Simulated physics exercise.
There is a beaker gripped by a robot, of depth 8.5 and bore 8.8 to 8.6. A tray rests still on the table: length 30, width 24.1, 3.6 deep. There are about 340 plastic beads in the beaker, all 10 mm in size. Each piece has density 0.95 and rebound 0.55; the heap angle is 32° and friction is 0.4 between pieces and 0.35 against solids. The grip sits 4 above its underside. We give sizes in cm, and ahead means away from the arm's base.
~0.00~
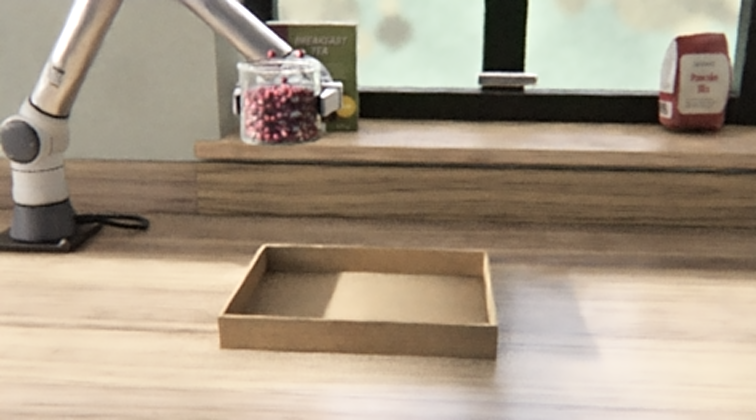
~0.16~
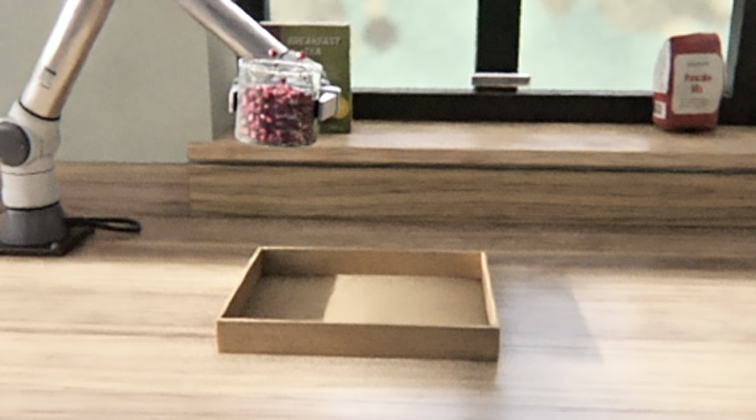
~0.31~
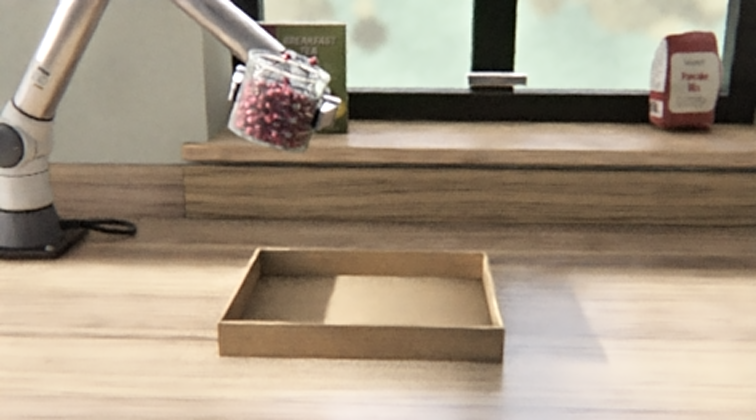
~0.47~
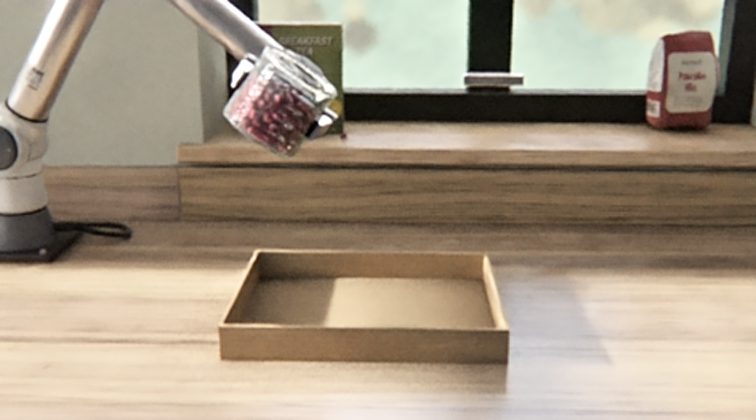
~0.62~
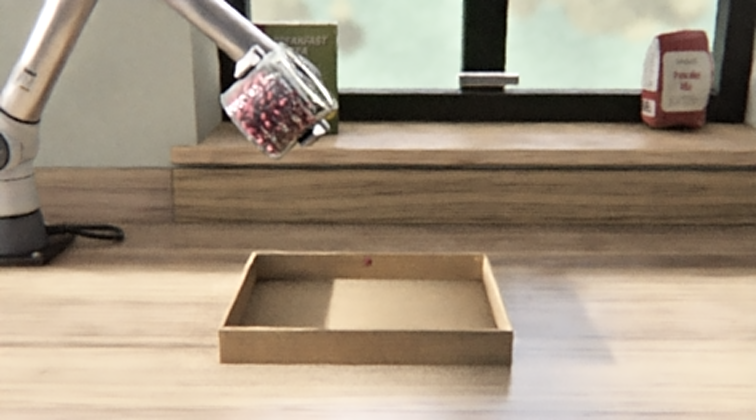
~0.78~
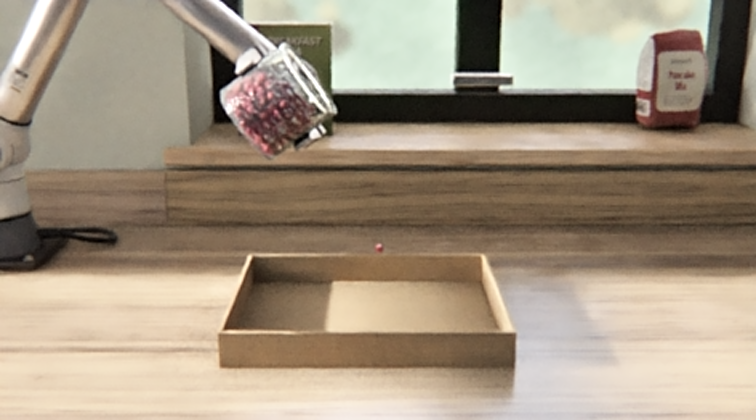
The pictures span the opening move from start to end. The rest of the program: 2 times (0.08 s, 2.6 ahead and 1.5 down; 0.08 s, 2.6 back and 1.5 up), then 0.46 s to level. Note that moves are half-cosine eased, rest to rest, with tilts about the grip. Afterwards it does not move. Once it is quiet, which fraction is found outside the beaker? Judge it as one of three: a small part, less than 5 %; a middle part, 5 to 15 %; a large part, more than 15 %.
A middle part, 5 to 15 %.
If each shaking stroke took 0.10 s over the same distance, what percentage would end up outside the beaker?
It would come to roughly 5 %.
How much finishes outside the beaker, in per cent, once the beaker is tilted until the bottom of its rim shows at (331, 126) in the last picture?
Close to 20 in a hundred.
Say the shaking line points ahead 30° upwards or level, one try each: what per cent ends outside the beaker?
First try some 30 %, second try some 20 %.
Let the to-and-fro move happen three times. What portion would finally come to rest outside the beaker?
That would give close to 10 percent.
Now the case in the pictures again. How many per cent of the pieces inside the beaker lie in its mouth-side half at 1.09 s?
40 per cent.
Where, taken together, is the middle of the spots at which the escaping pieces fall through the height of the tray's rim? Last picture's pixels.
Around (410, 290).
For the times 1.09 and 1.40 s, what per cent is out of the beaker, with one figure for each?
The share out is 5 per cent at the earlier time and 10 per cent at the later one.
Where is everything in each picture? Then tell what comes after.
Beaker middle at (281, 102), level; upper third of the load around (281, 97), from x 245 to 315, top at y 55; 340 in the beaker, in the first picture.
Beaker middle at (278, 103), tilted 5° forward; upper third of the load around (278, 97), from x 245 to 310, top at y 55, in the second picture.
Beaker middle at (279, 102), tilted 19° forward; upper third of the load around (274, 96), from x 240 to 315, top at y 55, in the third picture.
Beaker middle at (280, 102), tilted 35° forward; upper third of the load around (269, 96), from x 235 to 345, top at y 75; 339 in the beaker, 1 in flight or on a rim, in the fourth picture.
Beaker middle at (279, 103), tilted 49° forward; upper third of the load around (265, 93), from x 230 to 370, top at y 75; 339 in the beaker, 1 in the tray, in the fifth picture.
Beaker middle at (278, 103), tilted 54° forward; upper third of the load around (264, 93), from x 230 to 380, top at y 75; 339 in the beaker, 1 in the tray, in the sixth picture.
After 1.09 s, tilted 54° forward, highest piece 28 above the table; 325 in the beaker, 1 in the tray, 14 in flight or on a rim.
After 1.40 s, tilted 14° forward, highest piece 29 above the table; 313 in the beaker, 26 in the tray, 1 in flight or on a rim.
After 1.76 s, level, highest piece 29 above the table; 313 in the beaker, 26 in the tray, 1 on the table or floor.
After 2.81 s, level, highest piece 29 above the table; 313 in the beaker, 26 in the tray, 1 on the table or floor.
At rest, 313 in the beaker, 26 in the tray, 1 on the table or floor. That is 8 % outside the beaker.
